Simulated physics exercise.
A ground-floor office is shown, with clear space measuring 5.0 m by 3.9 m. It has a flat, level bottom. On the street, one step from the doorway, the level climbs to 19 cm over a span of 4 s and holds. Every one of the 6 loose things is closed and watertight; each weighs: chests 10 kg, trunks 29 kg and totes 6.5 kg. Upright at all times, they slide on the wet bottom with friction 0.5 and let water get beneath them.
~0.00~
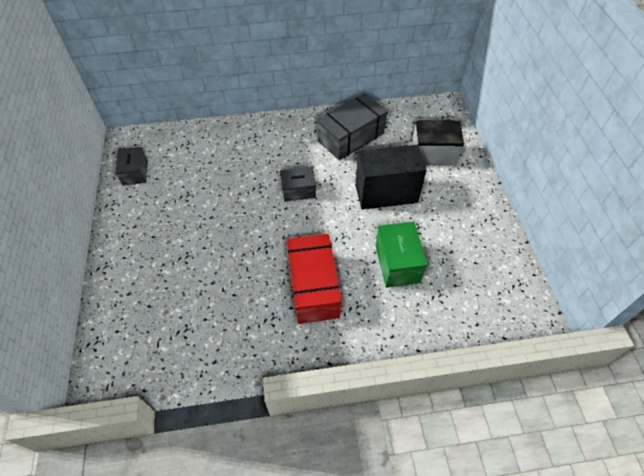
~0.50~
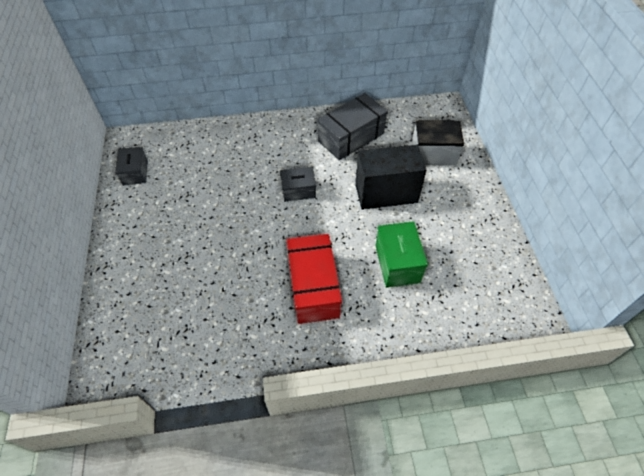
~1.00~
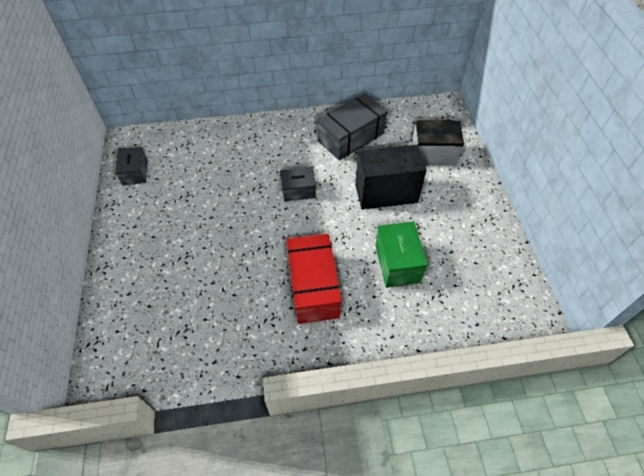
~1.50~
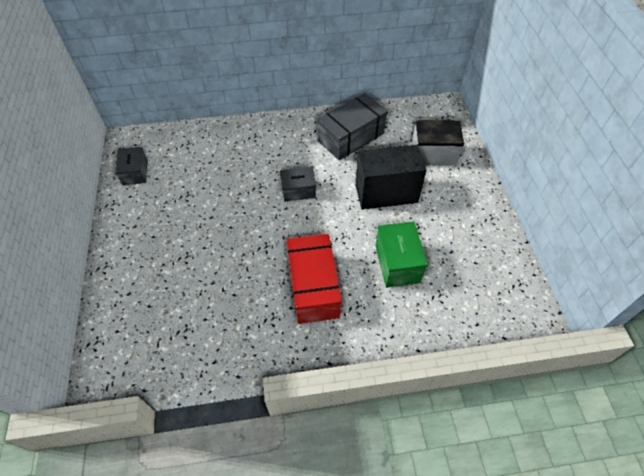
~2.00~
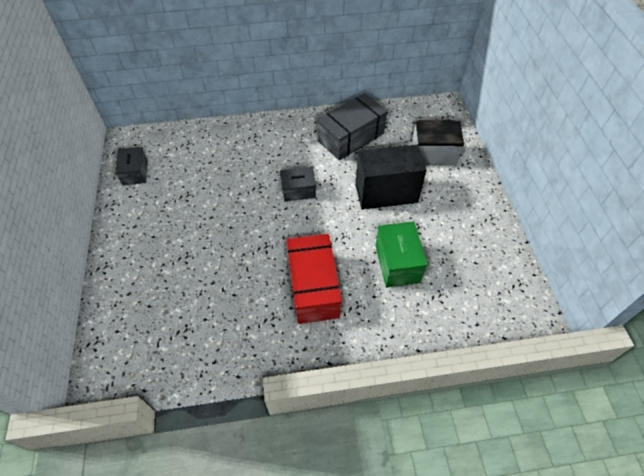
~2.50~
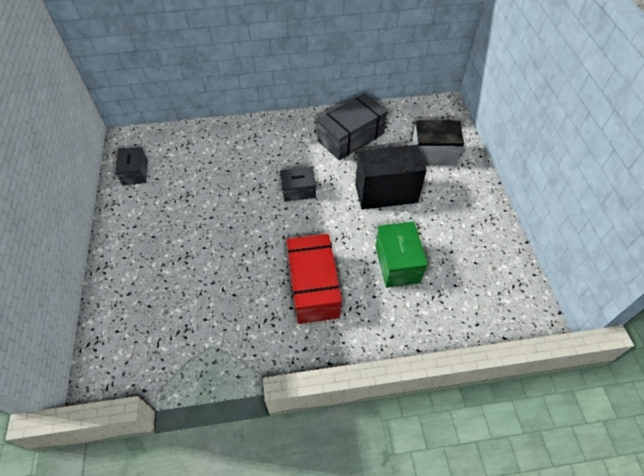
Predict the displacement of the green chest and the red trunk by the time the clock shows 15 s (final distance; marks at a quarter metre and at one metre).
The green chest remains where it was; the red trunk remains where it was.
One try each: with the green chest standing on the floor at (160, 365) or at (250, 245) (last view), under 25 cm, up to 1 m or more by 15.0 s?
The first start leaves it well away, the second leaves it well away.
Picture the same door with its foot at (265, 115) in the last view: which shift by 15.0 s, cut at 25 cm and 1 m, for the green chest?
That would leave the green chest a long way off.
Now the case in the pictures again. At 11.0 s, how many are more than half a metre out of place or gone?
By that point, 1.
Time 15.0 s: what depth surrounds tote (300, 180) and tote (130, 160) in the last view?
Depth approx. 4 cm / 11 cm.
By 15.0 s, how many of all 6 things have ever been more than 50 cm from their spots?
4.
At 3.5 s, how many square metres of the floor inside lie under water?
About 2.5 m2.
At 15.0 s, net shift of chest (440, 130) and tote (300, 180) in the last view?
In that order: 200 cm, 80 cm.
After 3.5 s the green chest is near (402, 245), 0.0 m from its start, aground; the red trunk is near (313, 269), 0.0 m from its start, aground; 0 afloat.
After 6.8 s the green chest is near (402, 245), 0.0 m from its start, aground; the red trunk is near (313, 269), 0.0 m from its start, aground; 1 afloat.
After 11.0 s the green chest is near (402, 245), 0.0 m from its start, aground; the red trunk is near (313, 269), 0.0 m from its start, aground; 2 afloat.
After 15.0 s the green chest is near (402, 245), 0.0 m from its start, aground; the red trunk is near (313, 269), 0.0 m from its start, aground; 2 afloat.
